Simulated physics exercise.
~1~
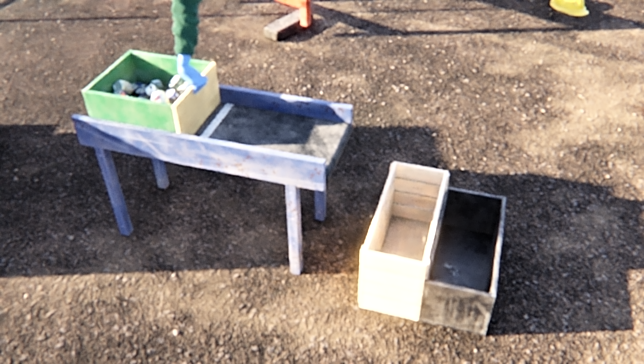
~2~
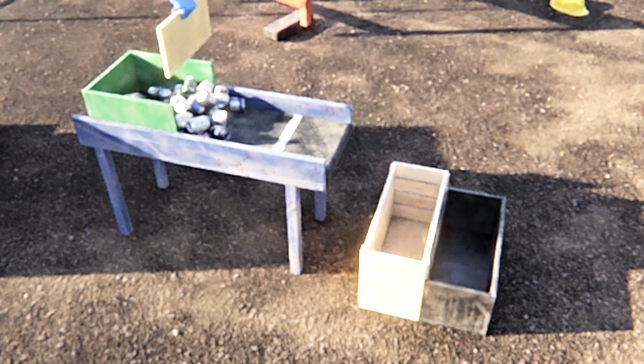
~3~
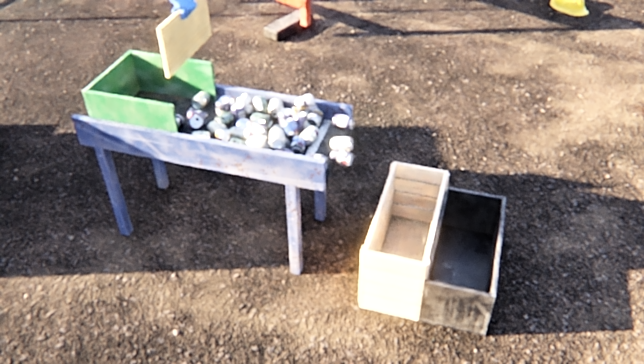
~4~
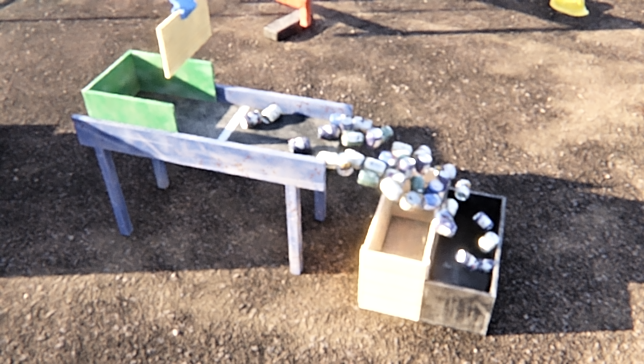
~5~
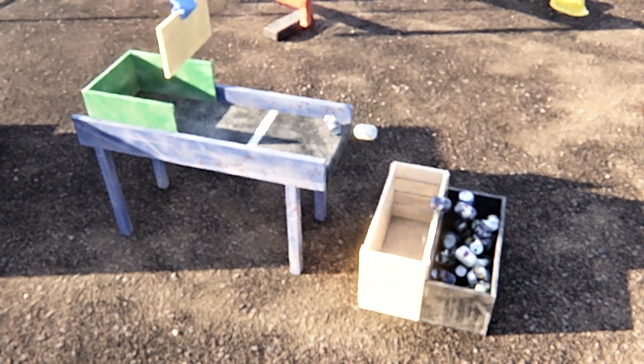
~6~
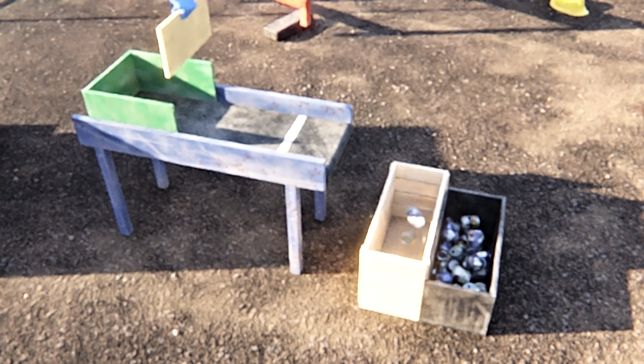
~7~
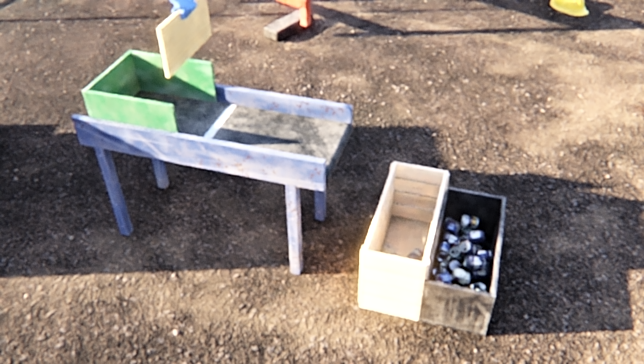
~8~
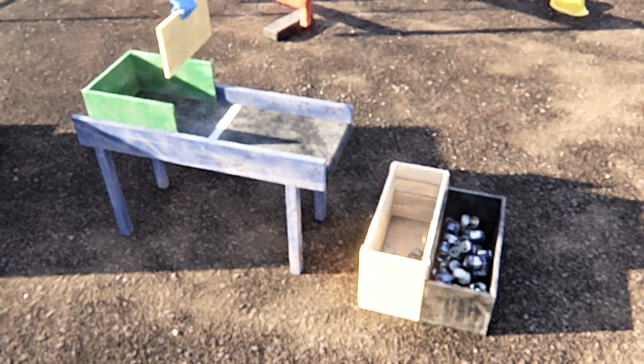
The video shows a light panel lifting from the end of a green pen on a blue table, letting small silvery cans ride a belt rightward and tumble off, nearly all landing in the black bin beyond the wooden one, where they settle in a heap.
